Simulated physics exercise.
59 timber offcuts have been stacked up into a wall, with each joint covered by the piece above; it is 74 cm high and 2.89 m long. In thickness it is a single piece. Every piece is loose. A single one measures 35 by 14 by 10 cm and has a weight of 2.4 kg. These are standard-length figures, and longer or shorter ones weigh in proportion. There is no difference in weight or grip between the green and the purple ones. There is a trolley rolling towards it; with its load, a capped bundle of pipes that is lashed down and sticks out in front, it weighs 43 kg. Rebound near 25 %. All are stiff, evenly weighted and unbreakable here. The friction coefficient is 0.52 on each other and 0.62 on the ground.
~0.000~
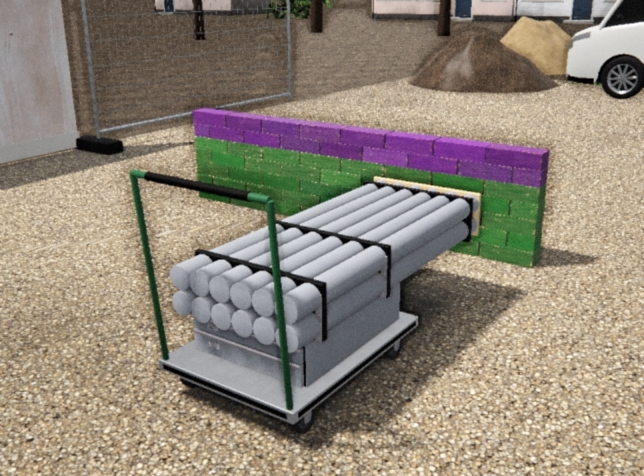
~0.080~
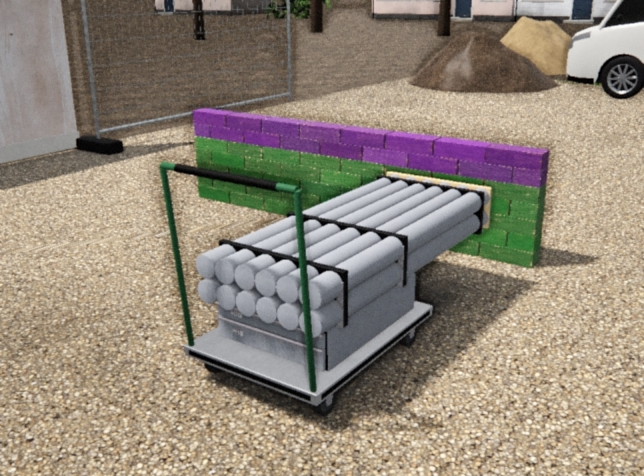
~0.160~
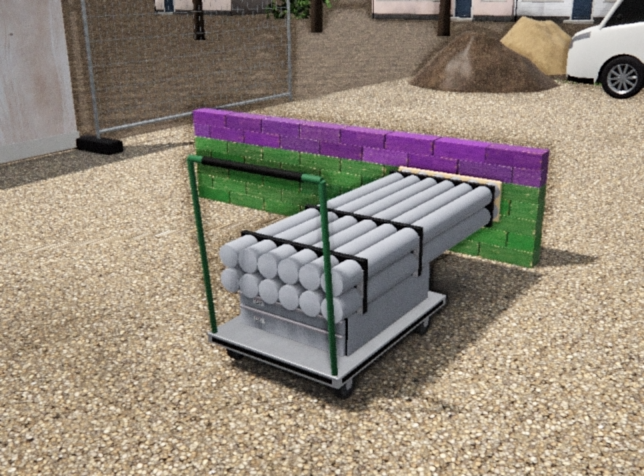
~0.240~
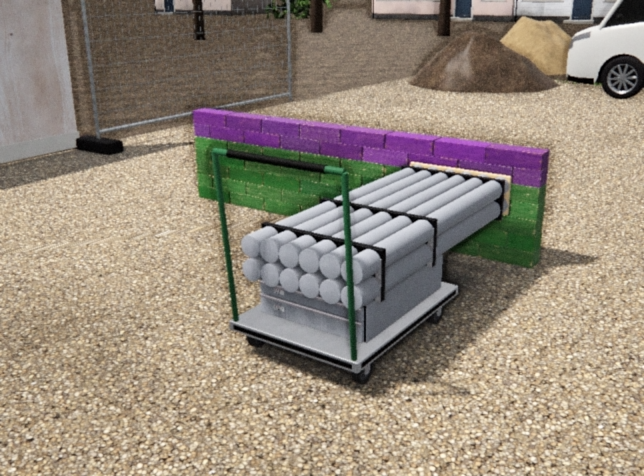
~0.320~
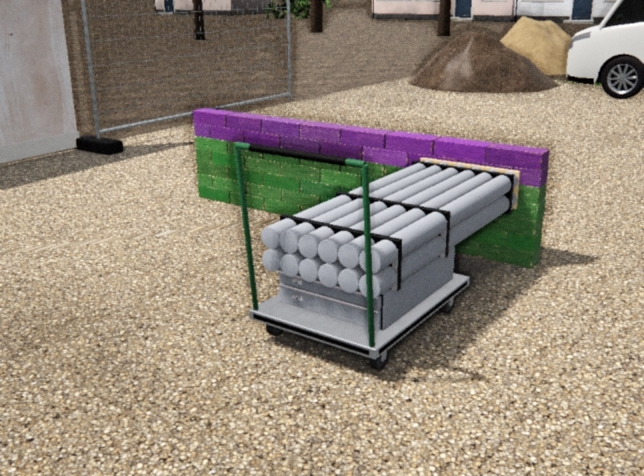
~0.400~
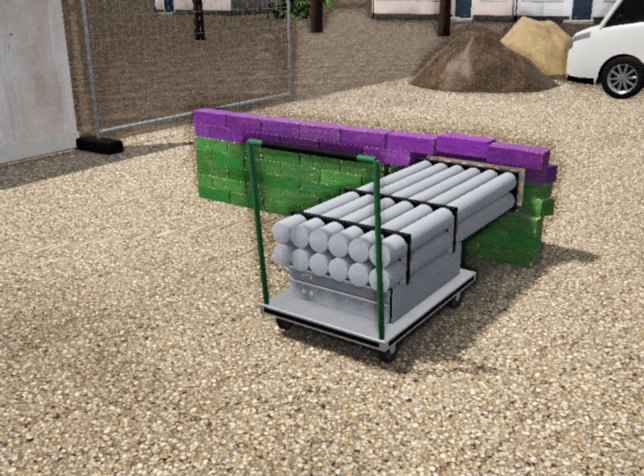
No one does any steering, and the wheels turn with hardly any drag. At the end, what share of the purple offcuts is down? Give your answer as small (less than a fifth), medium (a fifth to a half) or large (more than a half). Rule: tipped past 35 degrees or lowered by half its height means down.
Medium - a fifth to a half.
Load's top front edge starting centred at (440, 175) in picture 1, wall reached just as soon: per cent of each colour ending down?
Green 40%, purple 60%.
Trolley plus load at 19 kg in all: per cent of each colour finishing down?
You'd get green at 20 and purple at 50 per cent down.
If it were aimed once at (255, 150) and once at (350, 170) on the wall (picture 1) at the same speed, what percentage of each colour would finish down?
First try then second: Green 20 and 20, purple 50 and 50 per cent.
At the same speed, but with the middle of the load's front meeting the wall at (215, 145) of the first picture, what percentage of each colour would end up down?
Green 20 %, purple 40 %.
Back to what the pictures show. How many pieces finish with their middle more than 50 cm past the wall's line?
8 or so.
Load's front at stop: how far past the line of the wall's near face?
It ends up roughly 85 cm beyond.
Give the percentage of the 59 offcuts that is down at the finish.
Near enough 30 per cent of them, I reckon.
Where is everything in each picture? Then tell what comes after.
In the first picture (pixels give the middle of a visible side), load (476, 209) 59 cm short of the wall; top purple offcut (280, 128); top green offcut (320, 162); none has stirred.
In the second picture, load (487, 202) 44 cm short of the wall; top purple offcut (280, 128).
In the third picture, load (497, 196) 29 cm short of the wall; top purple offcut (280, 128).
In the fourth picture, load (507, 190) 14 cm short of the wall; top purple offcut (280, 128).
In the fifth picture, load (516, 185) just touching; top purple offcut (280, 128).
In the sixth picture, load (521, 182) 9 cm into the wall's line; top purple offcut (280, 128); top green offcut (320, 162); steepest lean 6°, the offcut at (530, 206); movement in 14 of them.
After 0.62 s, load 29 cm past the wall's line, still rolling; 3 of the 17 purple offcuts down (8 of 59 in all colours); top purple offcut unmoved.
After 1.16 s, load 69 cm past the wall's line, still rolling; 6 of the 17 purple offcuts down (12 of 59 in all colours); top purple offcut unmoved.
In the end (3.0 s), load 84 cm past the wall's line, stopped; 6 of the 17 purple offcuts down (17 of 59 in all colours); top purple offcut unmoved; top green offcut unmoved. That is 35 per cent. From the last view, middles, top purple offcut near (286, 127), top green offcut near (325, 160).
